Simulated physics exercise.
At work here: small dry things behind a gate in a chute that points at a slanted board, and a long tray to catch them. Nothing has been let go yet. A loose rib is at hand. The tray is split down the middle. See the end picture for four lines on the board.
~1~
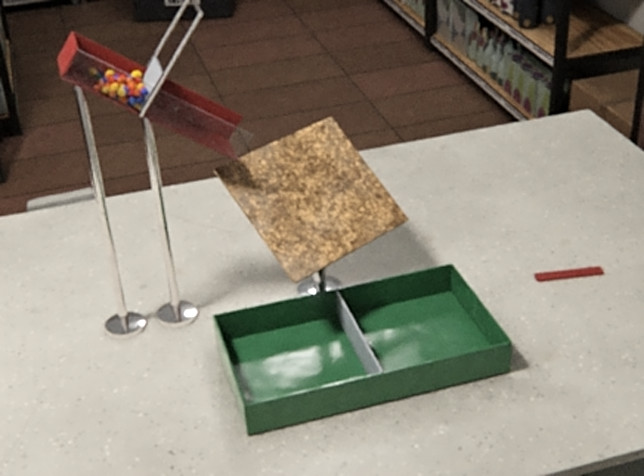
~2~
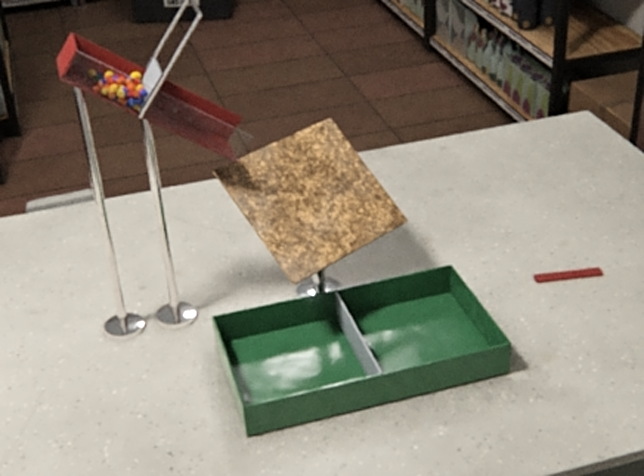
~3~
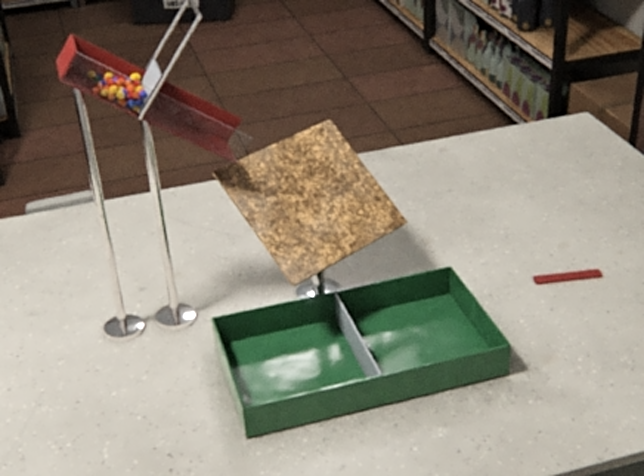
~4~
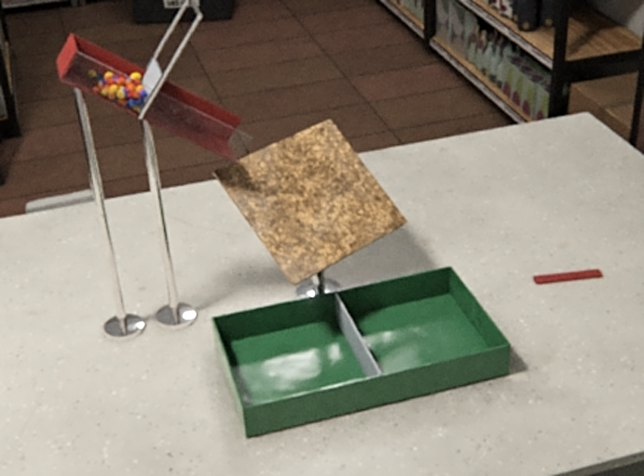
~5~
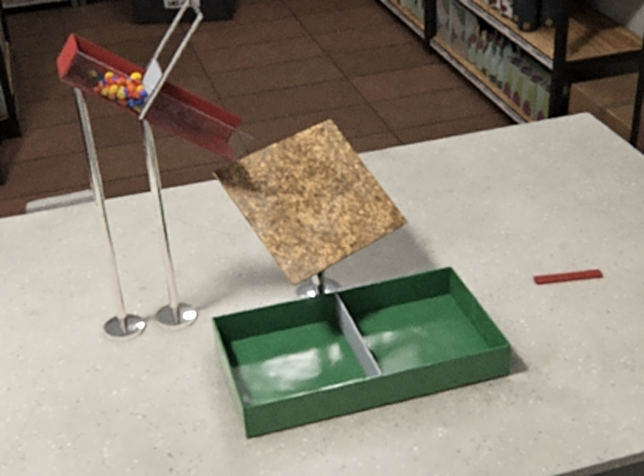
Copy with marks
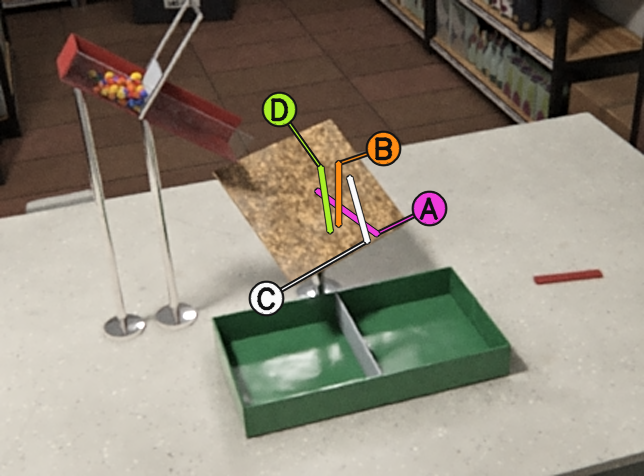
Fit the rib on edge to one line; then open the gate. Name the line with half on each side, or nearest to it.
The answer is line D.
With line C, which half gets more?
The right half.
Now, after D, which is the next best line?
That would be B.
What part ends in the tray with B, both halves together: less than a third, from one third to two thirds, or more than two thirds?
It is more than two thirds.
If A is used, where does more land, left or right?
Right.
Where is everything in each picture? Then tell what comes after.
In the first picture, load behind the gate at (124, 83), round plastic beads; lip of the chute at (233, 150), sloping fairly steeply.
In the second picture, middle of the board at (314, 196), tilted fairly steeply; middle of its low edge at (354, 251); of its high edge at (275, 143).
In the third picture, front corners of the tray at (244, 408) and (510, 345); front end of its middle wall at (381, 375); gate still shut at (155, 74).
In the fourth picture, middle of the load at (123, 85); lip at (232, 152).
In the fifth picture, middle of the load at (123, 85); lip at (232, 153).
On the marked copy, line A from (317, 191) to (376, 233); line B from (338, 163) to (338, 224); line C from (349, 178) to (367, 240); line D from (320, 167) to (330, 230).
Choosing A, of what is caught, none in the left half, all in the right.
Choosing B, of what is caught, about a quarter in the left half, most in the right.
Choosing C, of what is caught, a stray few in the left half, nearly all in the right.
Choosing D, of what is caught, about half in the left half, about half in the right.
